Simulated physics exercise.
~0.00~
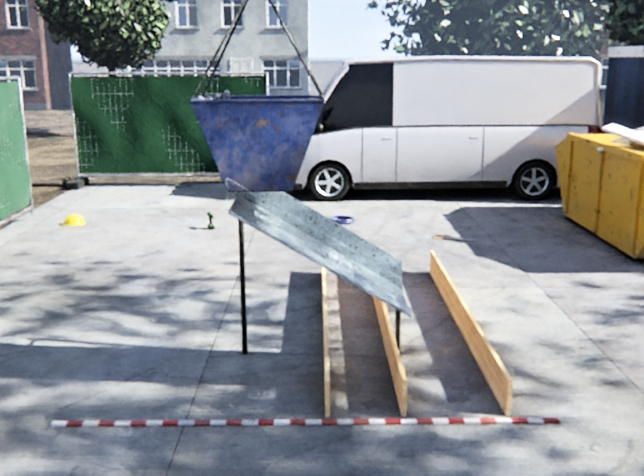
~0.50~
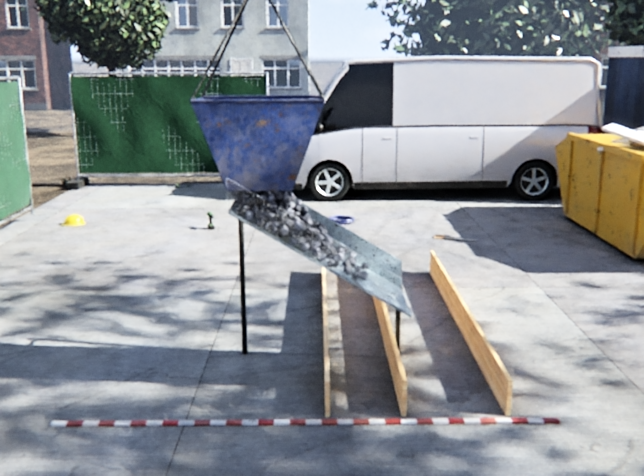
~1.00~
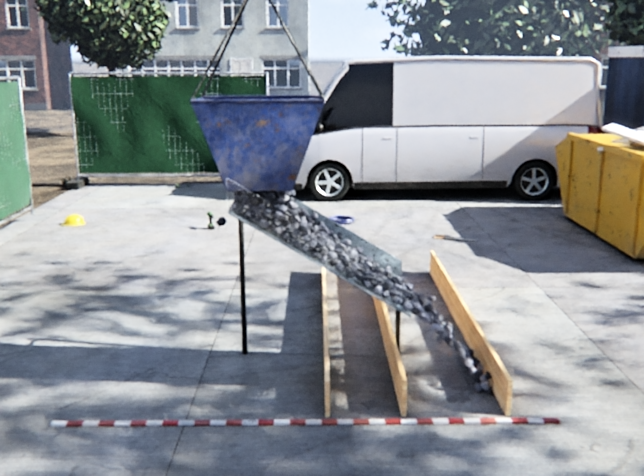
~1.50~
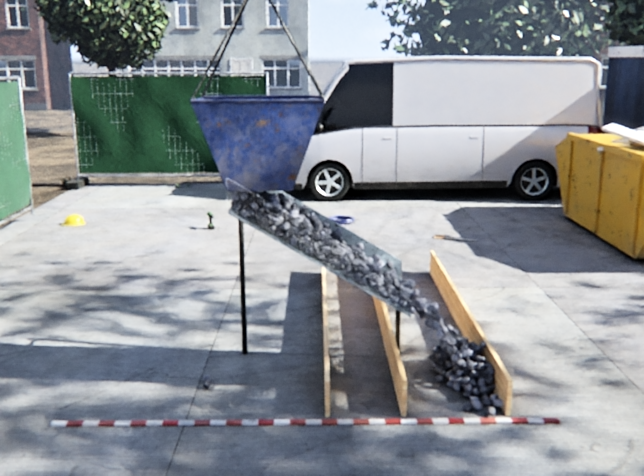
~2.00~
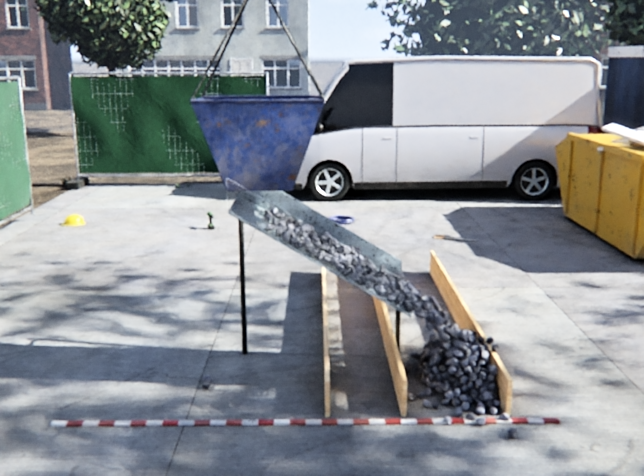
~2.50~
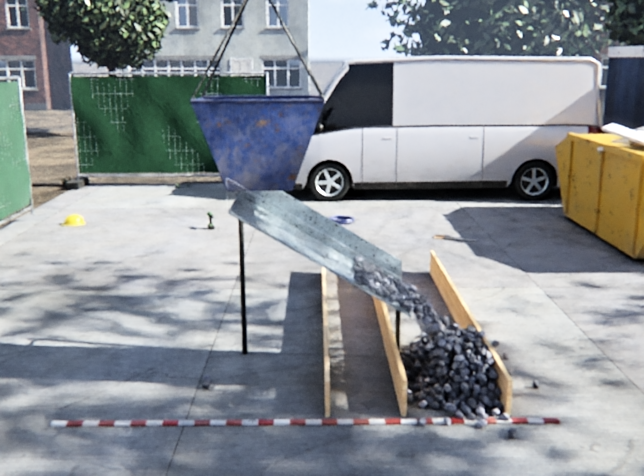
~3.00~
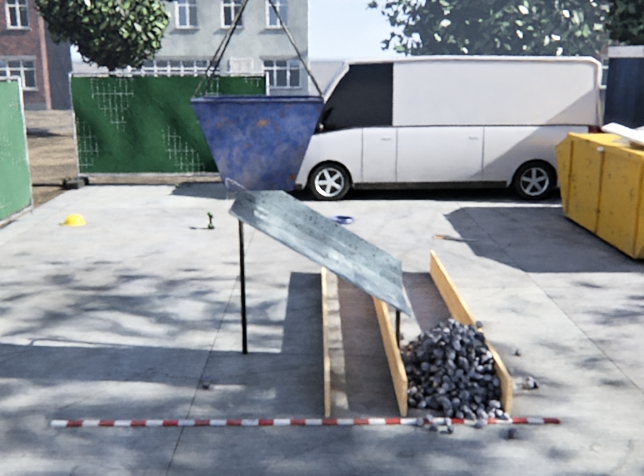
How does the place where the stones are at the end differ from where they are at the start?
At the start the stones are out of sight inside the hanging blue skip at the upper left. At the end they lie lower down and to the right, almost all heaped on the ground in the right bay between the planks.
A blue skip hangs from crane cables above a sloping grey steel sheet in a sunlit concrete yard, seen from a fixed, slightly raised view in front. Wooden planks mark off two bays below, with a red and white striped strip in front, a white van behind and a yellow container at right. Dark grey stones pour from the bottom of the skip and slide down the steel to the right. They drop into the right bay and build a heap as the steel clears. Finally, nearly all lie piled there, with a few just outside, while the left bay stays empty.
